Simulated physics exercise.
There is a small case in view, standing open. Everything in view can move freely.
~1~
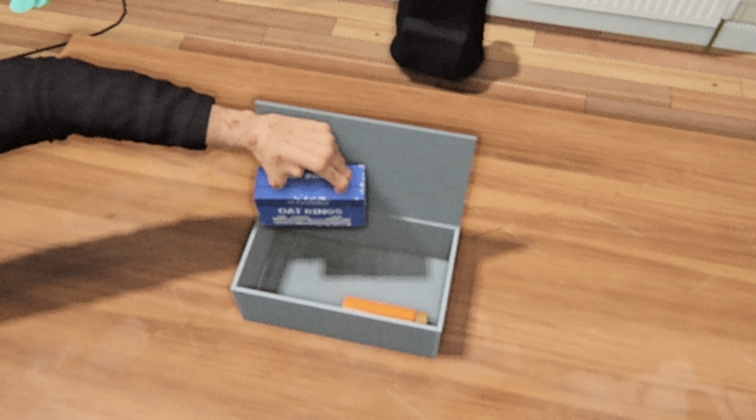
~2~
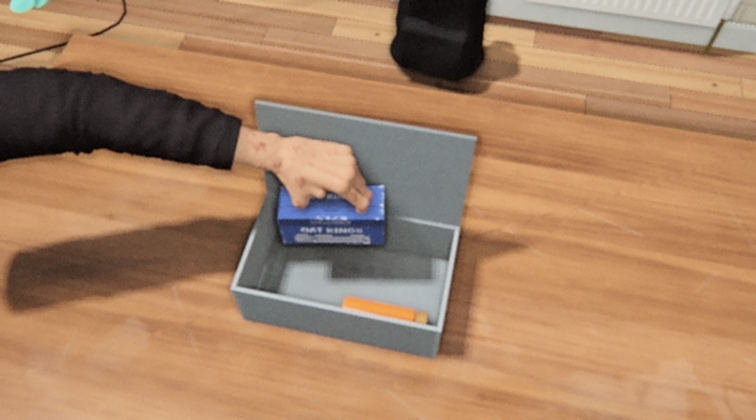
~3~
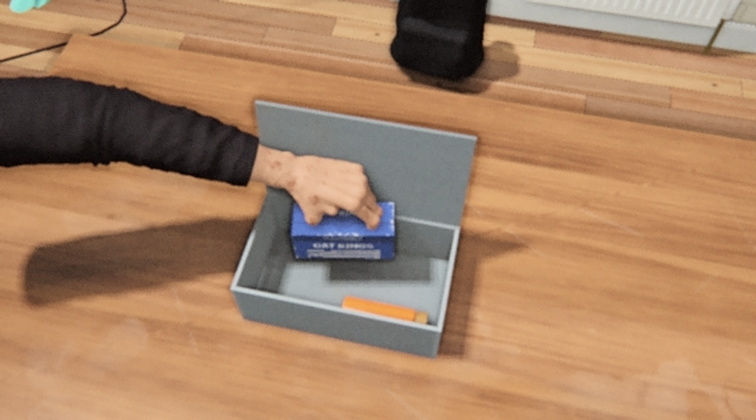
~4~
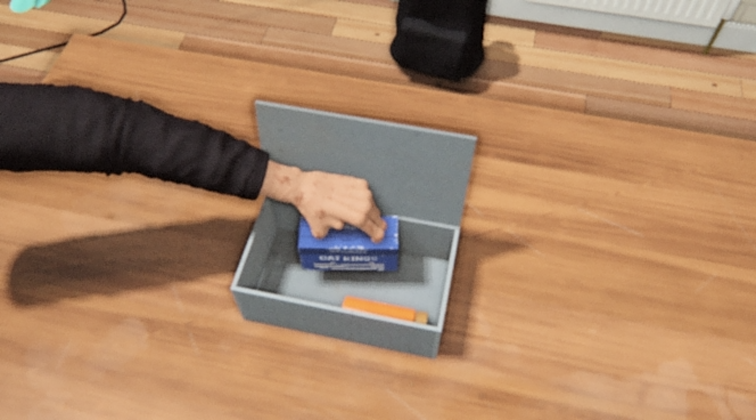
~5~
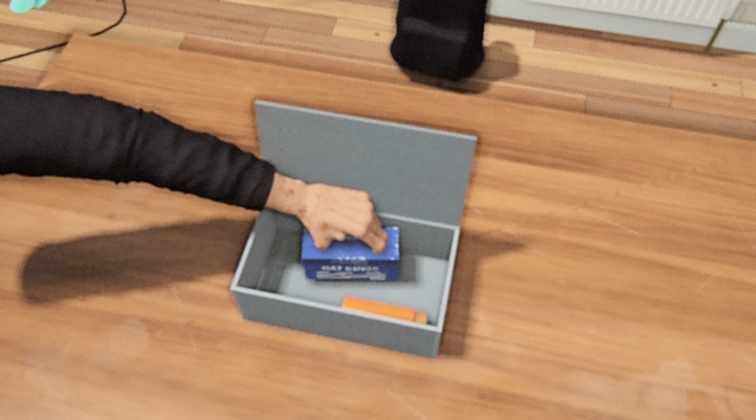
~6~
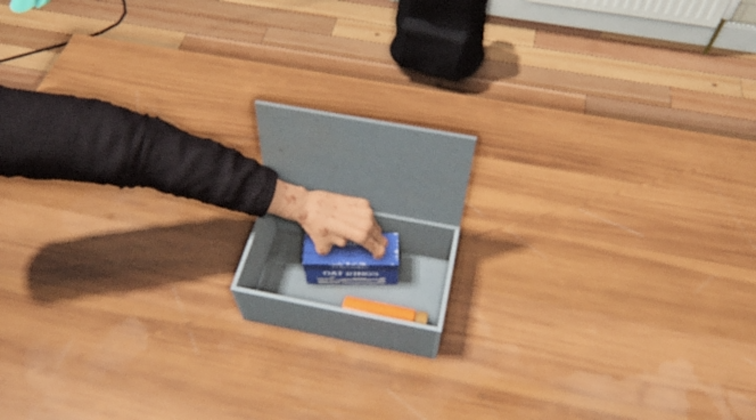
The clip opens on a small grey case standing open on a wooden table with an orange object inside, as a hand holds a blue carton over its back left part. The hand lowers the carton down and slightly right into the case, until it sits inside behind the orange object, the hand still on it.
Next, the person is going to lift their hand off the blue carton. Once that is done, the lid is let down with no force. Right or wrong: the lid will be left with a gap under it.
Wrong, it closes.
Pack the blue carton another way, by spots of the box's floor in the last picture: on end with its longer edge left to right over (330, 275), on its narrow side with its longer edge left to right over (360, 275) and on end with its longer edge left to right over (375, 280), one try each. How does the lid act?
Lid left open; lid down; lid left open.
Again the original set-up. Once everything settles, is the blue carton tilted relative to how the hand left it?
As it turns out, the blue carton keeps its original angle.
Then, 1.10 s later than the last frame, lid starting down.
Then, 1.60 s later than the last frame, lid 60° above the rim.
Then, 2.00 s later than the last frame, lid 32° above the rim.
Then, 2.30 s later than the last frame, lid 9° above the rim.
When it is over, lid shut; both as before. End places, in pixels of the last picture, blue carton near (352, 259).
